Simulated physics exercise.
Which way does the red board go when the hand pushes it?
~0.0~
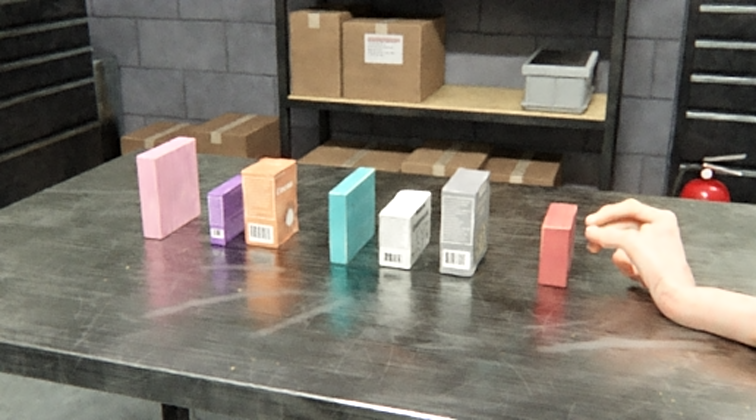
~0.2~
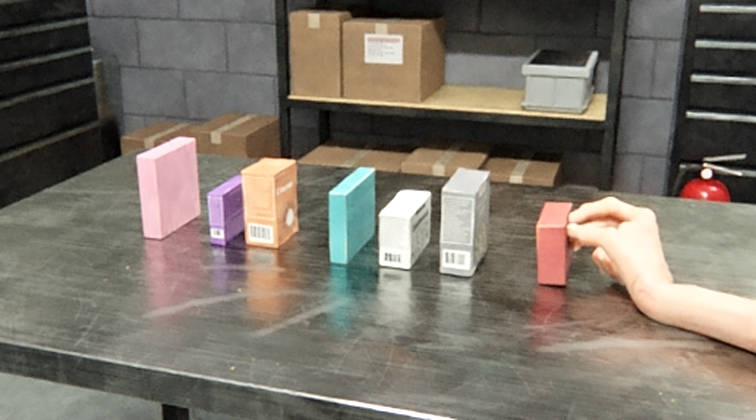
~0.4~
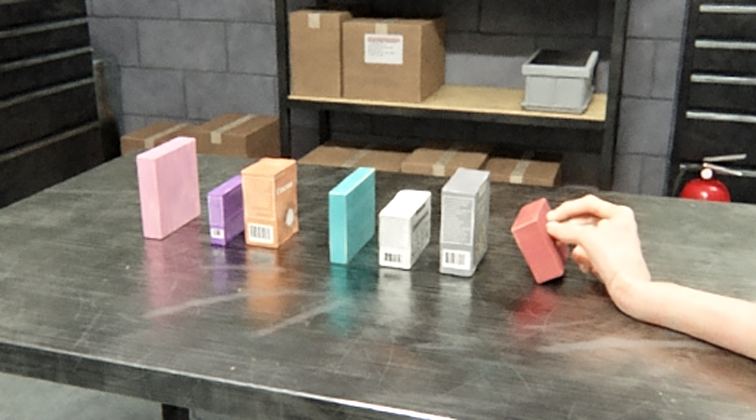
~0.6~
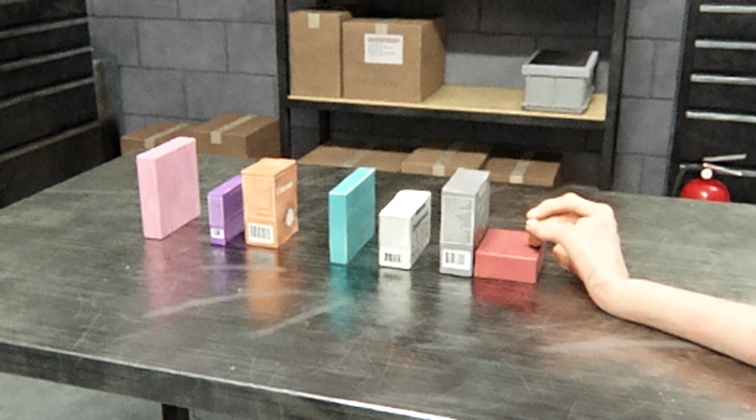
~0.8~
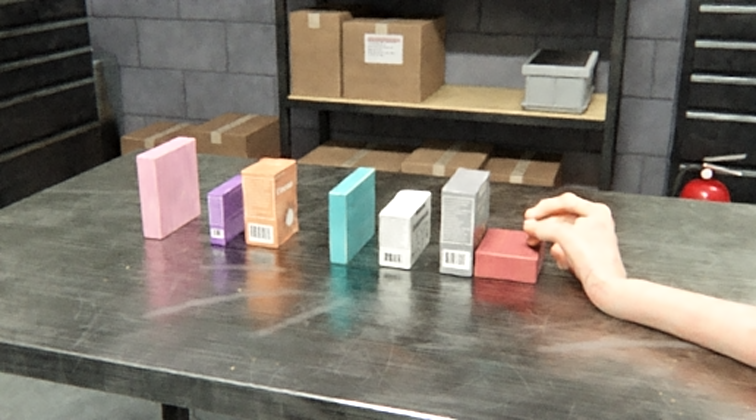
The red board moves to the left, tipping over toward the grey packet.
